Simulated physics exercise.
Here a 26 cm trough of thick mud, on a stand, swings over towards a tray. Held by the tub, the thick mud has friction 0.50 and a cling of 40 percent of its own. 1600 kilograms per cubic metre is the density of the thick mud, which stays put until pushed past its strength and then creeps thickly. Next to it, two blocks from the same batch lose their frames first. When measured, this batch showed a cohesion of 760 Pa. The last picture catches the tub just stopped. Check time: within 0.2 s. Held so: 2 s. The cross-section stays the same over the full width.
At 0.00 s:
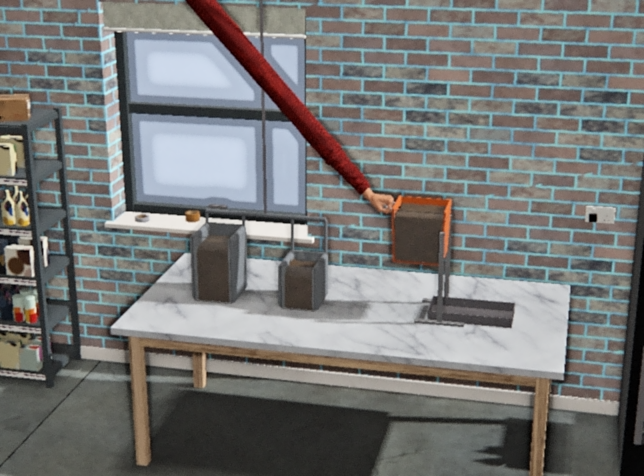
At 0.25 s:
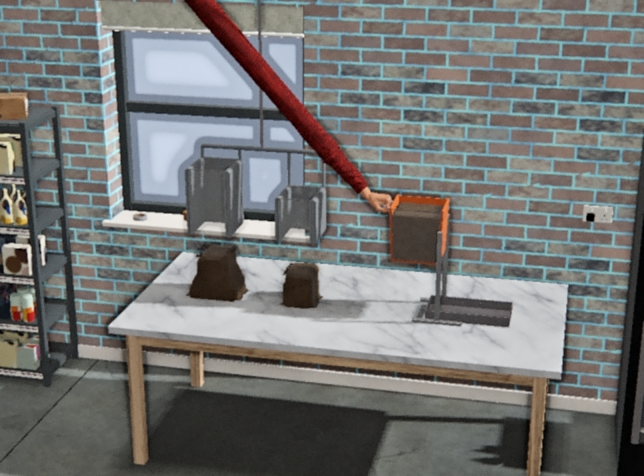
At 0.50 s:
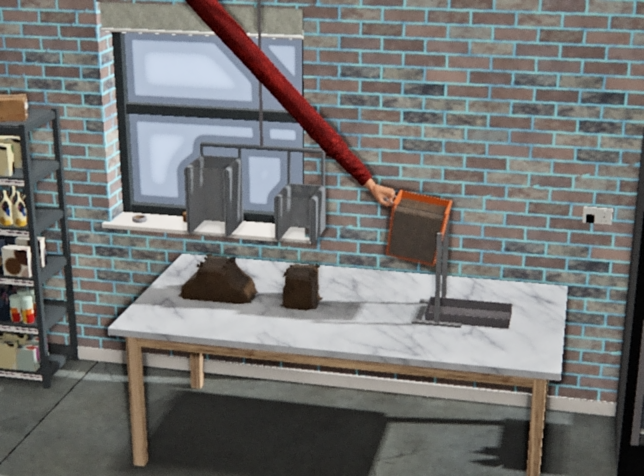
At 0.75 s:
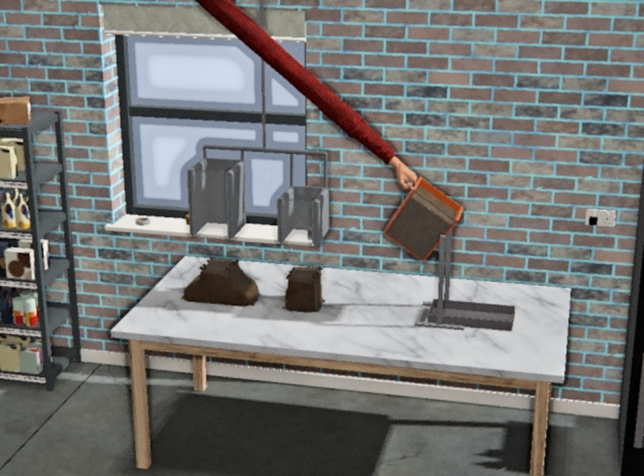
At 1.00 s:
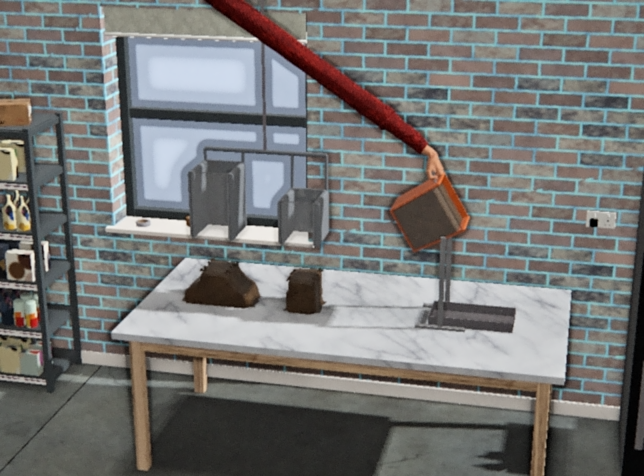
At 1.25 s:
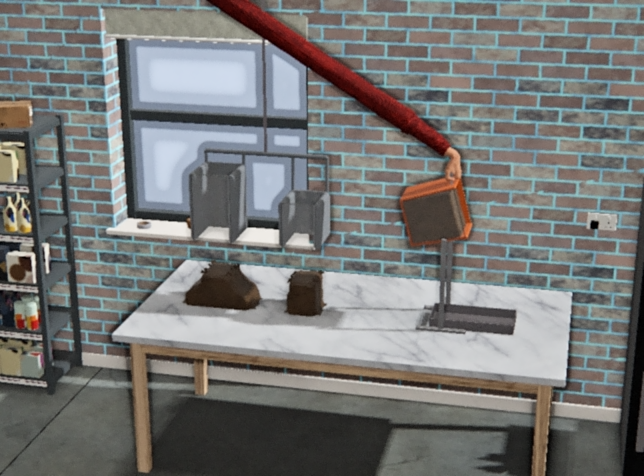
Grey moulds rising off two dark mud blocks, the left one slumping, then a red arm tilting a mud-filled tub rightward.
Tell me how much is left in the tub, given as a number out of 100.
It should be close to 100 out of 100.
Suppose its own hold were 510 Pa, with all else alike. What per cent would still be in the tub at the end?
That works out near 80 %.
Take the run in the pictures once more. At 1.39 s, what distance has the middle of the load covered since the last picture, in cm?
Roughly 0 centimetres.
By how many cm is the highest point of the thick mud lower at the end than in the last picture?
Roughly 0 cm.
By 1.39 s, the tub is at 75 degrees and holds 100 %.
By 1.56 s, the tub is at 75 degrees and holds 100 %.
By 1.73 s, the tub is at 75 degrees and holds 100 %.
By 1.90 s, the tub is at 75 degrees and holds 100 %.
By 3.25 s, at the end, the tub is at 75 degrees and holds 100 %.
